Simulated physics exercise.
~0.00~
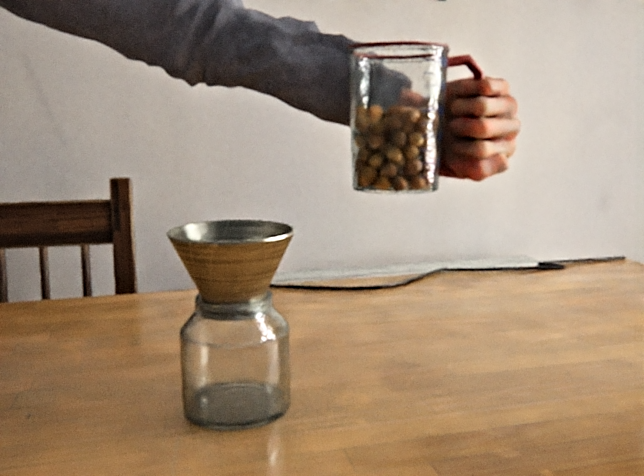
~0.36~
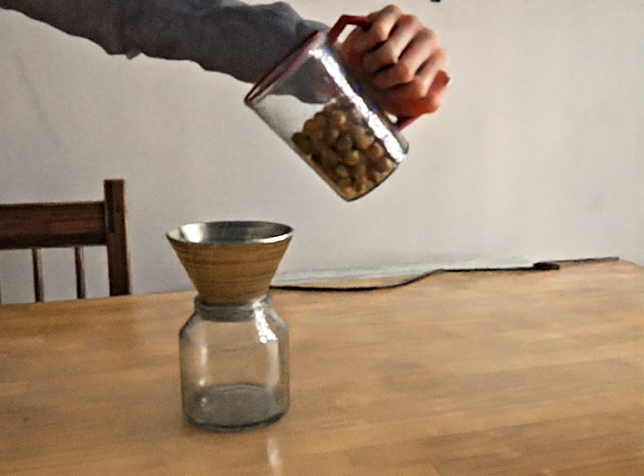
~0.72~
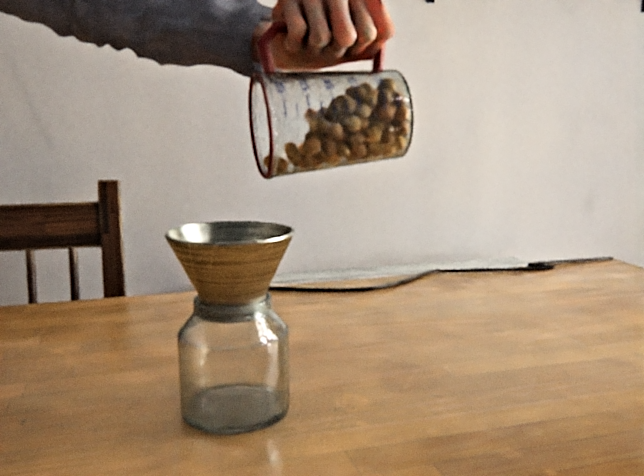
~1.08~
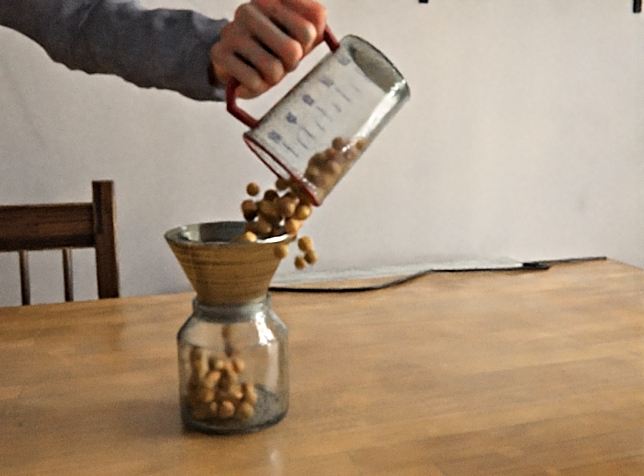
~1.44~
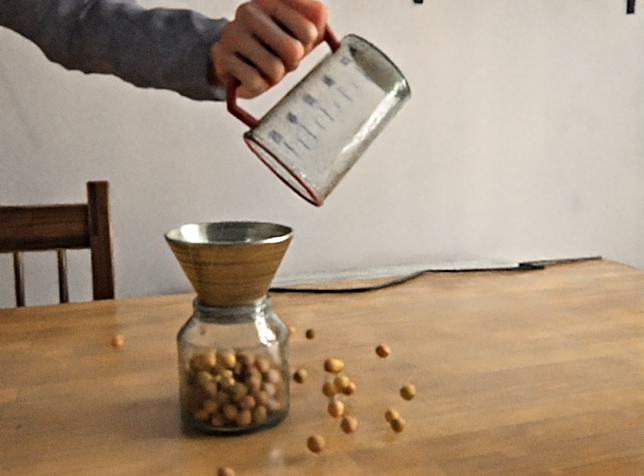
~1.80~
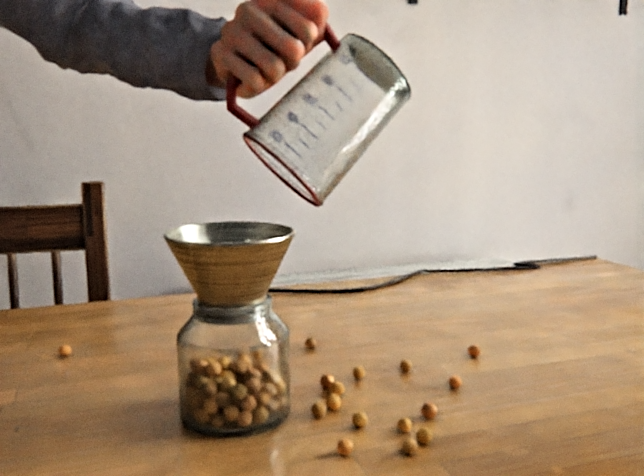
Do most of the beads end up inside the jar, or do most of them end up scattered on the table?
Most of the beads end up inside the jar. Some spill onto the table around it, and the cup is left looking empty.
